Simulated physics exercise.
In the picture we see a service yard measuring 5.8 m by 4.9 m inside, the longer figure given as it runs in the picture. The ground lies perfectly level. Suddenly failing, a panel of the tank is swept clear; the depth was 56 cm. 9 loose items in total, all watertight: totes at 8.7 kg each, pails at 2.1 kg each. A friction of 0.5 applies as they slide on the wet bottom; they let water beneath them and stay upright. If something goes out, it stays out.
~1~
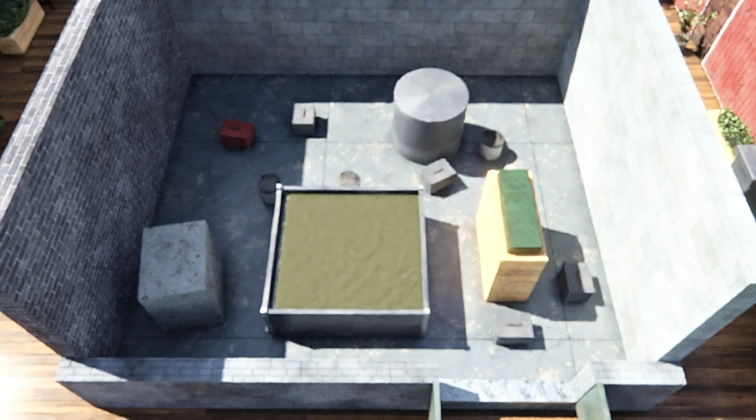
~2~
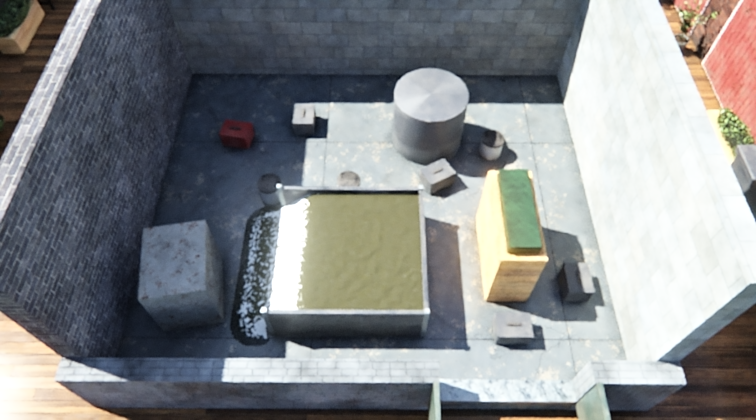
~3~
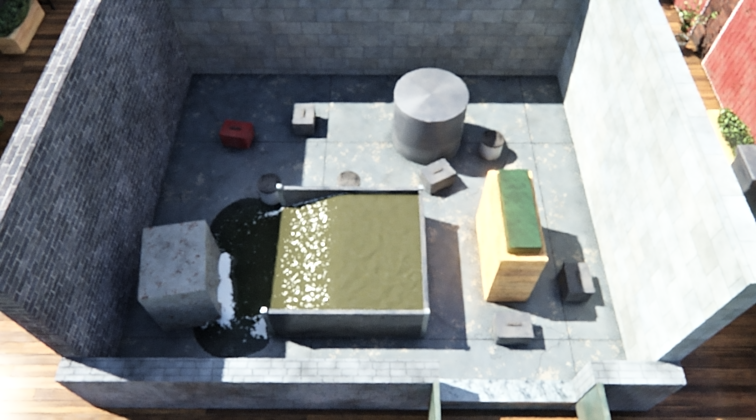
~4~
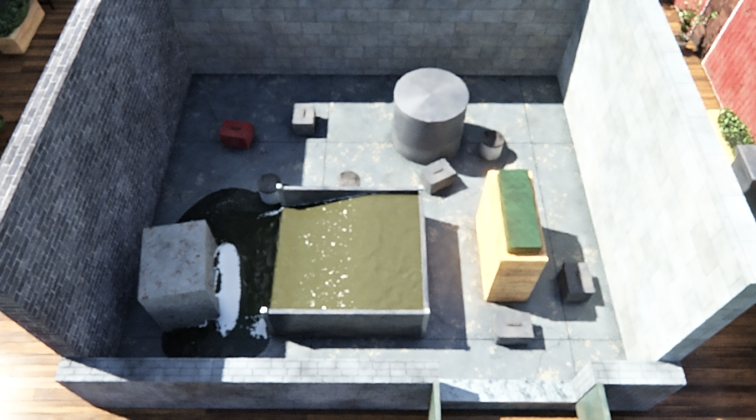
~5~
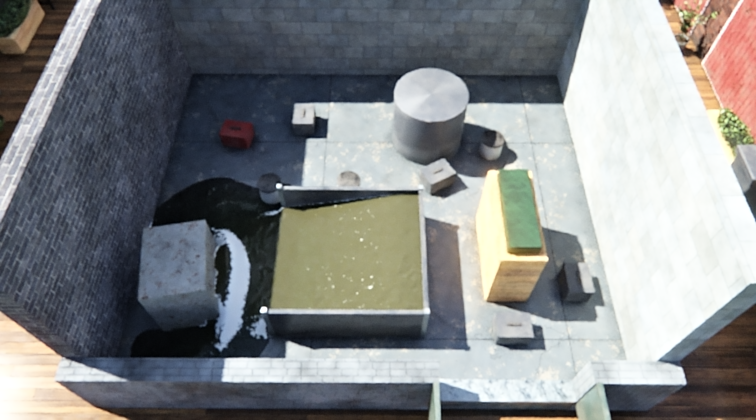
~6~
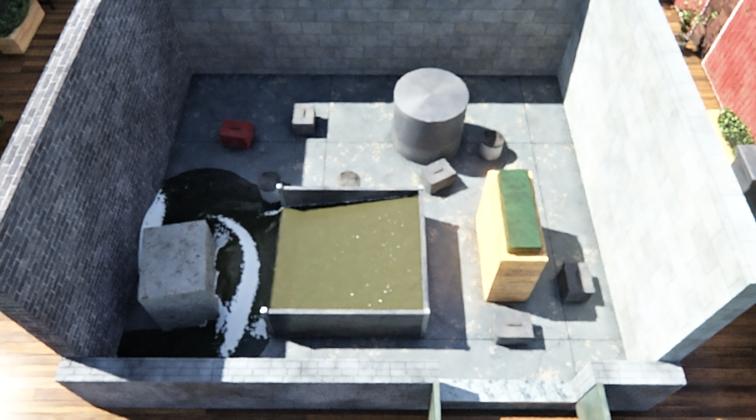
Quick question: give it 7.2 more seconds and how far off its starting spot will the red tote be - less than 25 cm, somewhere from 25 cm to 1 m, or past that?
It will be past 1 m off.
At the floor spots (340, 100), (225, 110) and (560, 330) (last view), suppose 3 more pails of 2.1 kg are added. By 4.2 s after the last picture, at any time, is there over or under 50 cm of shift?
In sequence: Goes beyond; goes beyond; stays within.
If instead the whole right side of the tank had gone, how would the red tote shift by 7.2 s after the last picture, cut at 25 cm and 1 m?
Result: The red tote remains where it was.
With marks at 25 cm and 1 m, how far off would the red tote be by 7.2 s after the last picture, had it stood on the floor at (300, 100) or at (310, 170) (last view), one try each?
Well, the first time it covers a big distance, and the second time it keeps still.
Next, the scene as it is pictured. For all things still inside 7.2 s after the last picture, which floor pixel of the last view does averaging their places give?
Close to (463, 197).
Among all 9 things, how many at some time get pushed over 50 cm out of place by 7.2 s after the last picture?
By my tally, 4.
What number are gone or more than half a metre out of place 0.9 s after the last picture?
The count is 0.
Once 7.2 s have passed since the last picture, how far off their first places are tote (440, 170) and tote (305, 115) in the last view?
0 cm and 250 cm, respectively.
Then, 0.9 s after the last picture the red tote is near (236, 129), 0.0 m from its start, aground; 0 of 9 are out; 0 afloat.
Then, 2.8 s after the last picture the red tote is near (329, 90), 1.5 m from its start, aground; 0 of 9 are out; 0 afloat.
Then, 4.8 s after the last picture the red tote is near (382, 123), 2.1 m from its start, afloat; 0 of 9 are out; 3 afloat.
Then, 7.2 s after the last picture the red tote is near (398, 160), 2.4 m from its start, aground; 0 of 9 are out; 3 afloat.
